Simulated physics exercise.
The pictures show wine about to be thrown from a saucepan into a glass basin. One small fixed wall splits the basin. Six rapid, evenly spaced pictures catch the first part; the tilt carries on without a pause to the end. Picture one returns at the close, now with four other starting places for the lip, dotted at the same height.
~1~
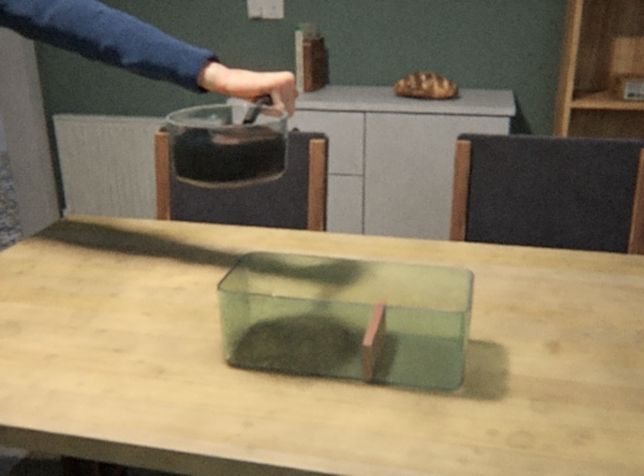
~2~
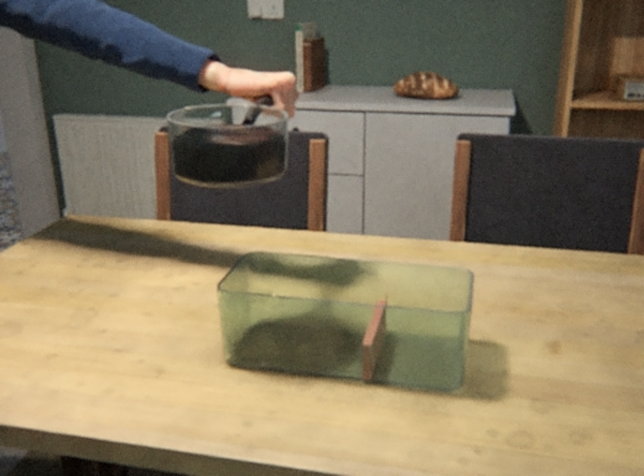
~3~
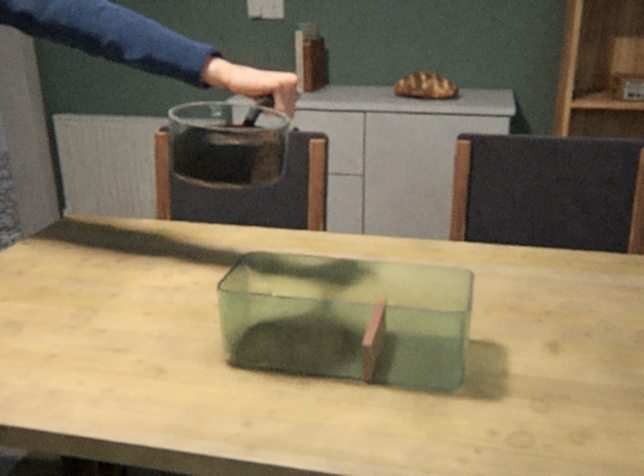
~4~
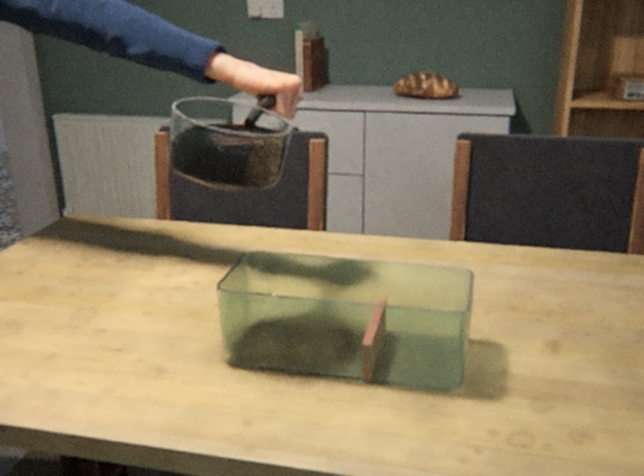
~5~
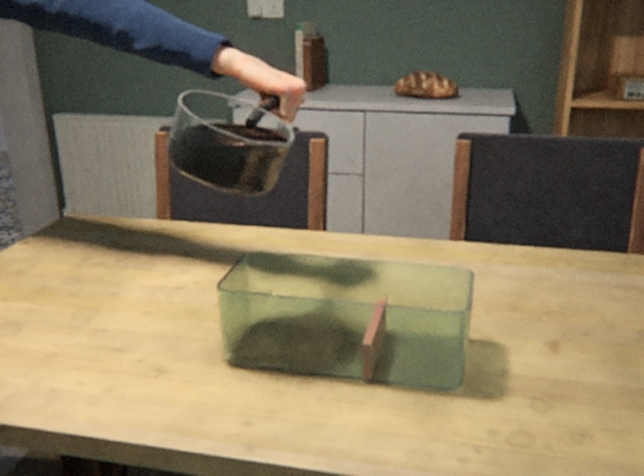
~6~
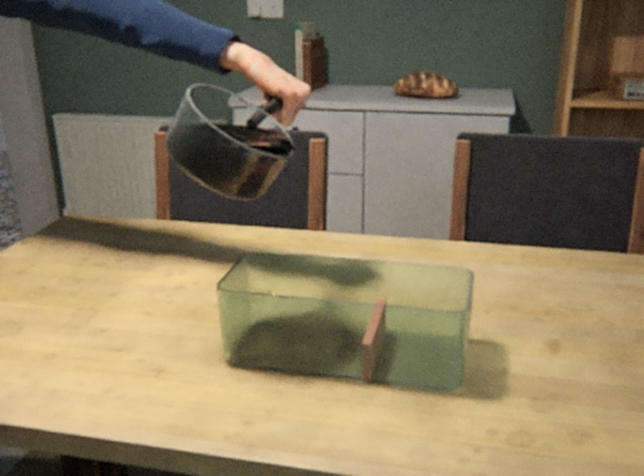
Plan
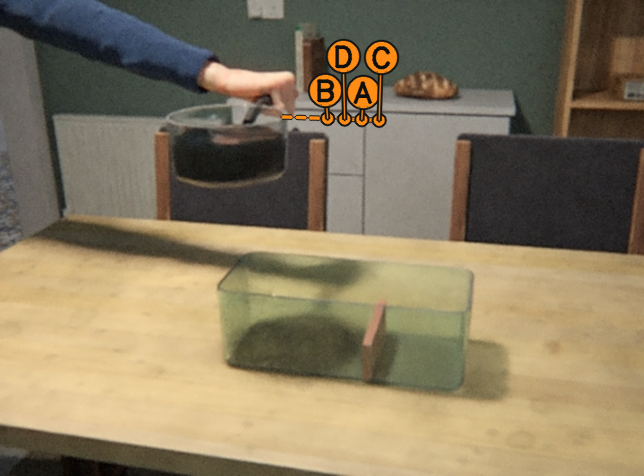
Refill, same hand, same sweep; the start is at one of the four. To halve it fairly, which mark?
Best: D.
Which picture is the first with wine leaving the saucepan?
In picture 6.
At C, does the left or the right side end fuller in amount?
The right one.
On the marked copy, A at (361, 119); B at (327, 118); C at (379, 120); D at (344, 119).
Choosing A, about 37 % ends left of the wall and 60 % right of it; 4 % is lost outside.
Choosing B, about 67 % ends left of the wall and 30 % right of it; 3 % is lost outside.
Choosing C, about 15 % ends left of the wall and 79 % right of it; 6 % is lost outside.
Choosing D, about 50 % ends left of the wall and 48 % right of it.
